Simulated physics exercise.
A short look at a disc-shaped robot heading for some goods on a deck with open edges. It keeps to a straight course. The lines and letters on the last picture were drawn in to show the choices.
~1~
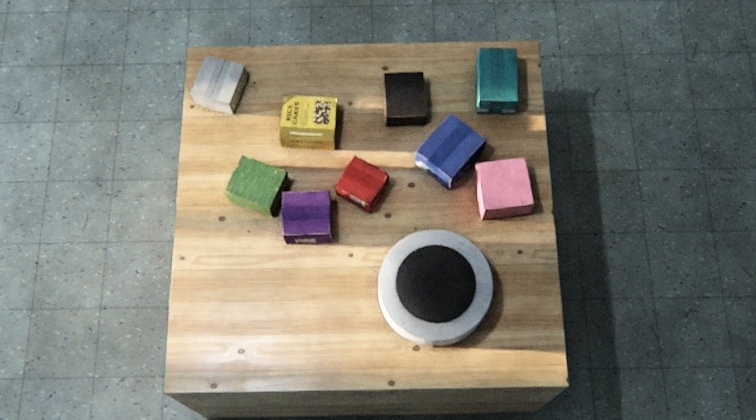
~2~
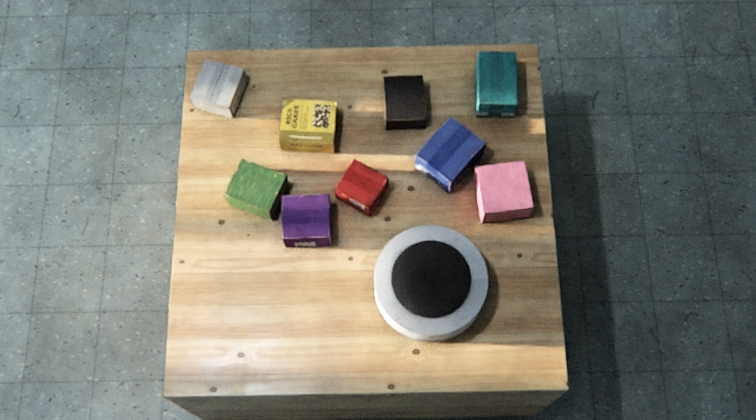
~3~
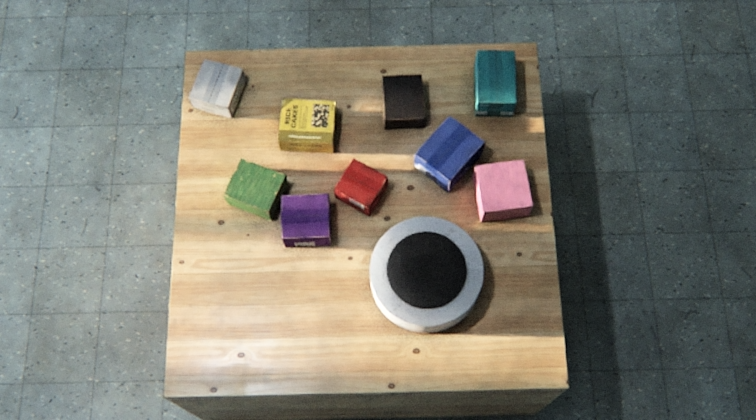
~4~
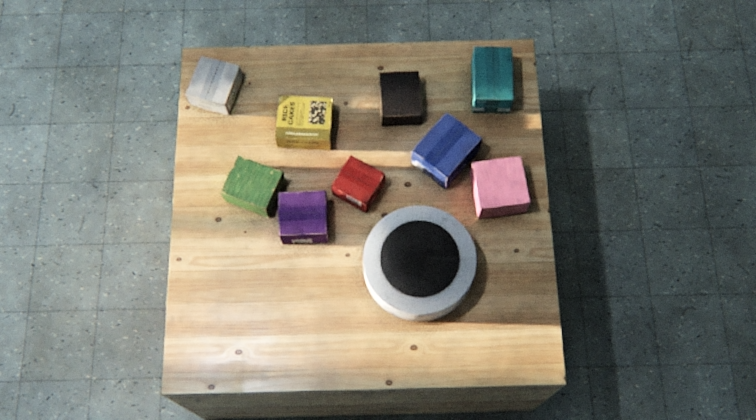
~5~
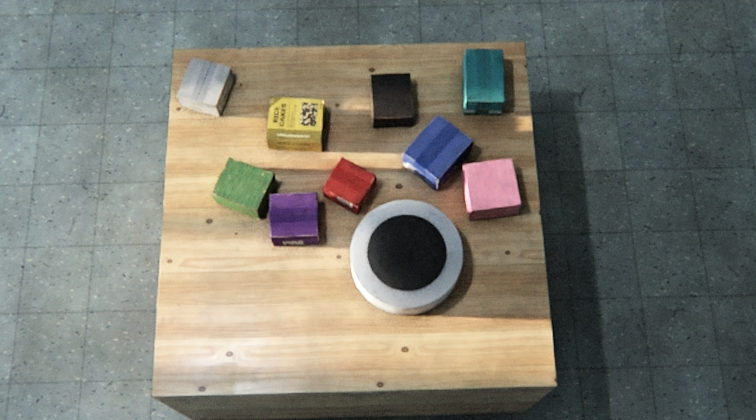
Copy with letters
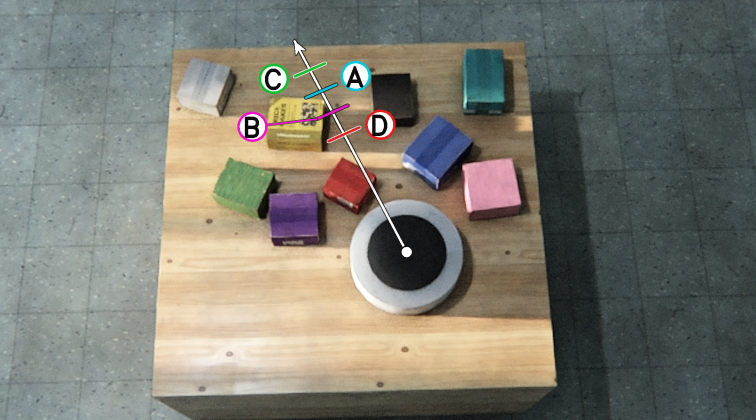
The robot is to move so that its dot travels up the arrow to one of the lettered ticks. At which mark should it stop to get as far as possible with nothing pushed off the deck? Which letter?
Up to mark A.
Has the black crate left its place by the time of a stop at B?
By then, yes.
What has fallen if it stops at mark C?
The red parcel goes over.
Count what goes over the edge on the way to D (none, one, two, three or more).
The count is none.
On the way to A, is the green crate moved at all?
No.
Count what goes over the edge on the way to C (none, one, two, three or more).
One.
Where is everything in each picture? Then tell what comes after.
Pink crate (503, 189); yellow box (309, 122); red parcel (362, 185), in the first picture.
Robot (430, 283); white parcel (220, 89), in the second picture.
Robot (426, 275); blue parcel (449, 154), in the third picture.
Robot (419, 263); black crate (400, 99), in the fourth picture.
Robot (406, 257); pink crate (490, 190); yellow box (296, 124); red parcel (350, 186), in the fifth picture.
On the marked copy, A at (321, 91); B at (332, 112); C at (310, 70); D at (344, 134); the arrow from (407, 252) to (295, 41); the white dot at (407, 252).
Following A. Soon after the start, robot (374, 197); yellow box (287, 114); red parcel (328, 146).
Later, robot (343, 139); white parcel (199, 85); yellow box (250, 84).
In the end, robot (323, 99); red parcel (280, 52); white parcel (187, 84); nothing has fallen.
As for the rest, B is safe but short; C drops the red parcel; D is safe but short.
